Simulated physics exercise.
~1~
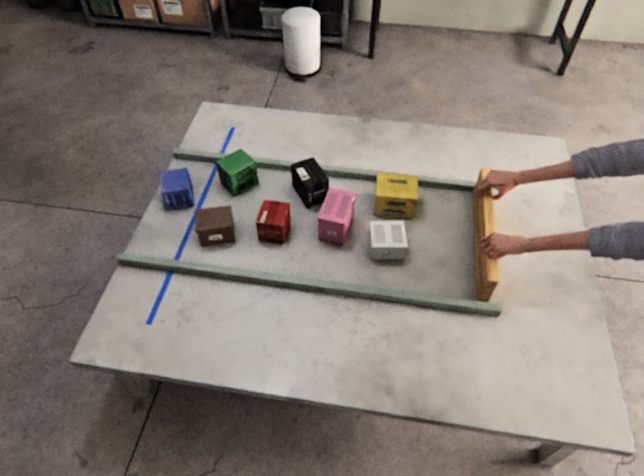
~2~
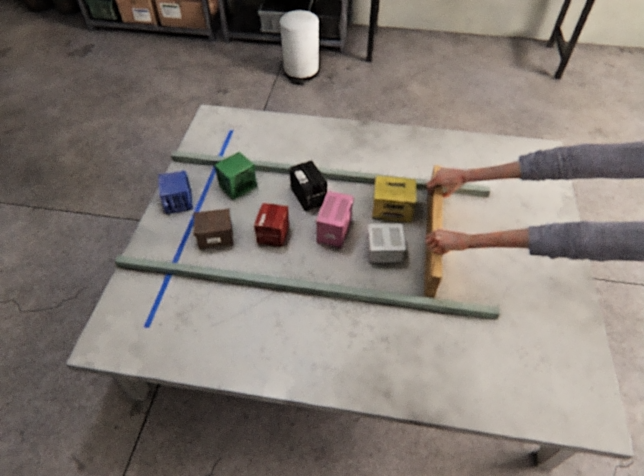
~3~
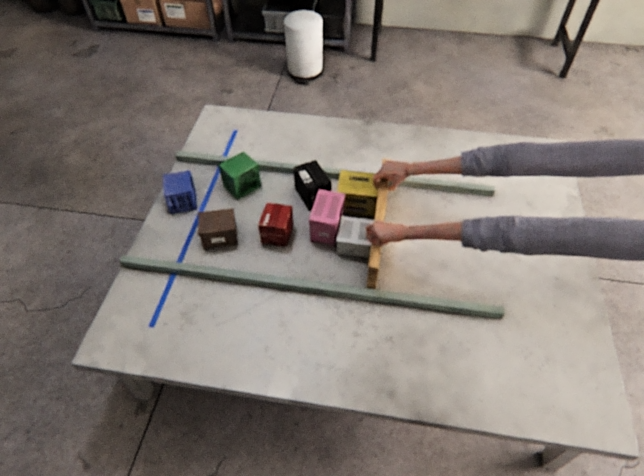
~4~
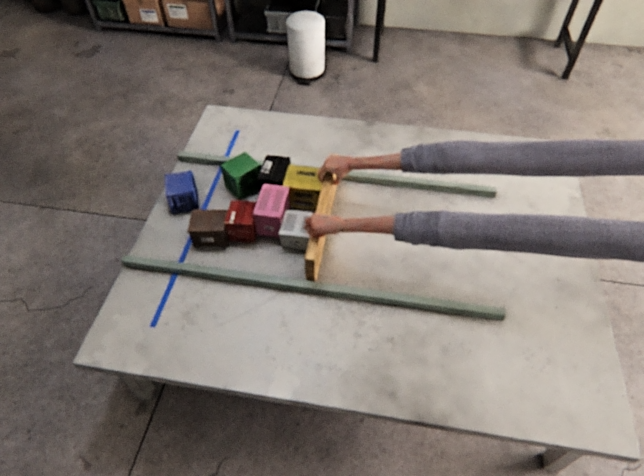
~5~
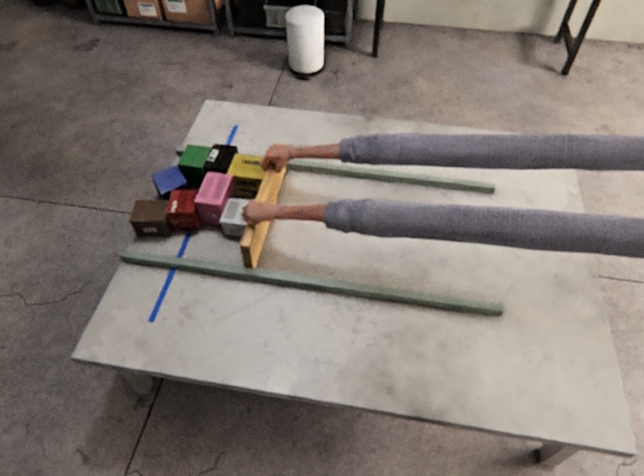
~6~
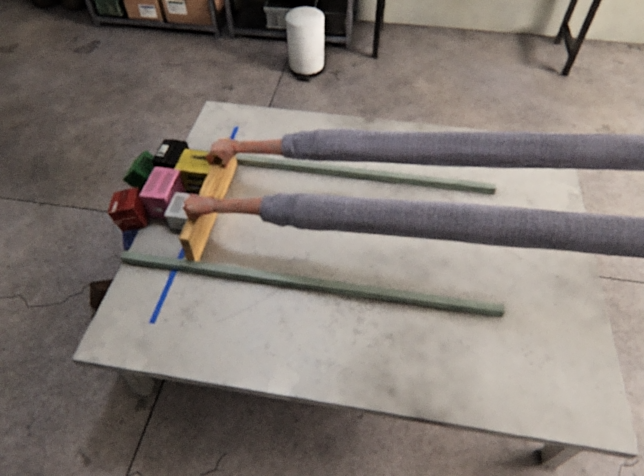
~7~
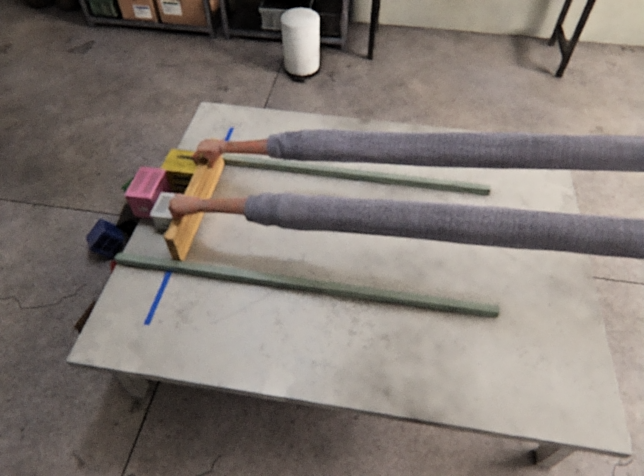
On a grey tabletop, hands pushing a plank leftward, bunching coloured boxes together and shoving five off the far left end.
